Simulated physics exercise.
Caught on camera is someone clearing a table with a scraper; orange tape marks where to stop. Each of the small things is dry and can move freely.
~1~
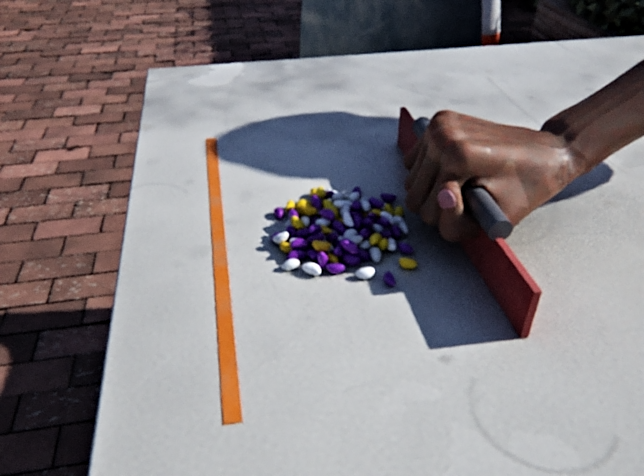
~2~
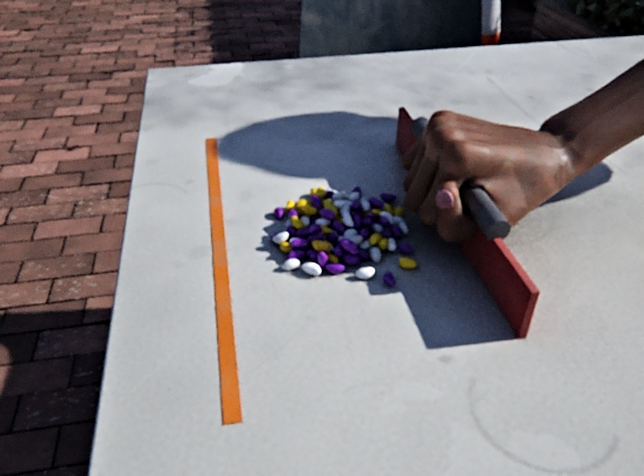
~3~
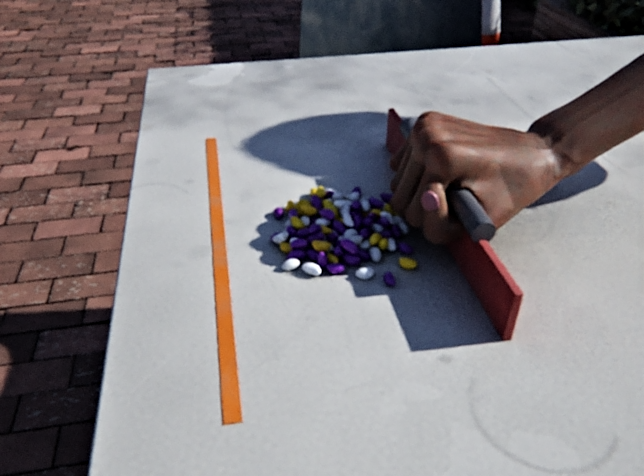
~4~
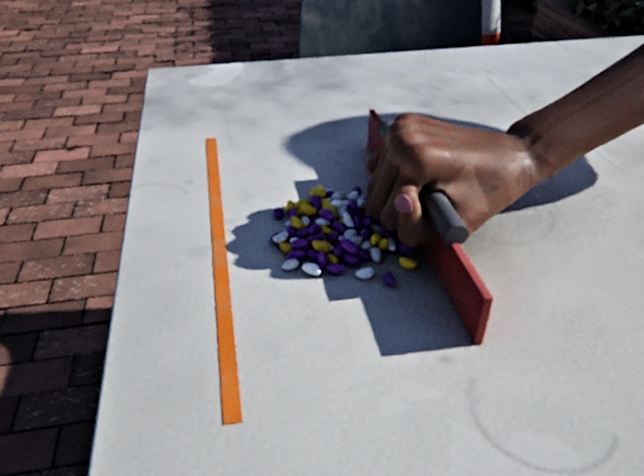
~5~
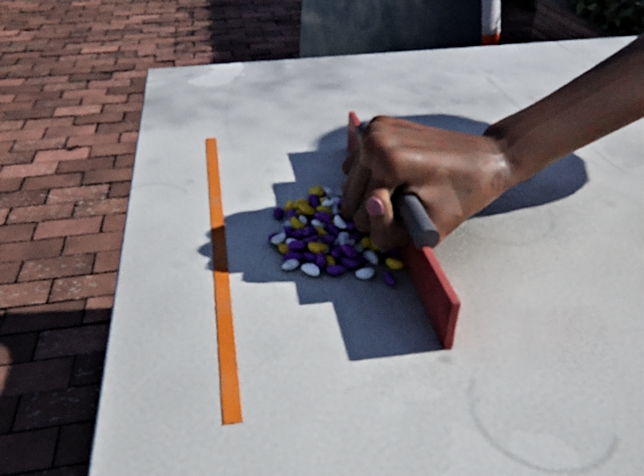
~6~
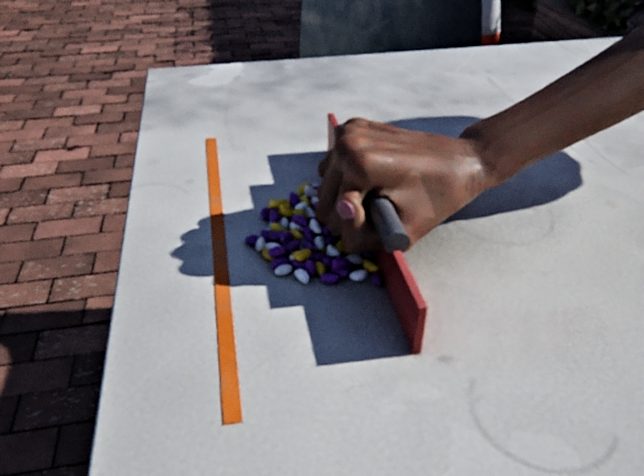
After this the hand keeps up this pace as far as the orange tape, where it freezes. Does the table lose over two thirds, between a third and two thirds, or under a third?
It loses under a third.
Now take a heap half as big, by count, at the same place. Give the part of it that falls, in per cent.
My guess is about 0 per cent.
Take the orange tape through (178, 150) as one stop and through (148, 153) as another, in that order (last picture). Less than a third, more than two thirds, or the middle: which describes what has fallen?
The first position gives between a third and two thirds, the second gives more than two thirds.
Soon after the last picture, scraper still moving, near (282, 195); heap all on the table, its front near (174, 248).
A little later, scraper stopped at the orange tape; heap a stray few over the edge.
Later still, scraper stopped at the orange tape; heap a small part over the edge.
At rest, scraper stopped at the orange tape; heap a small part over the edge.
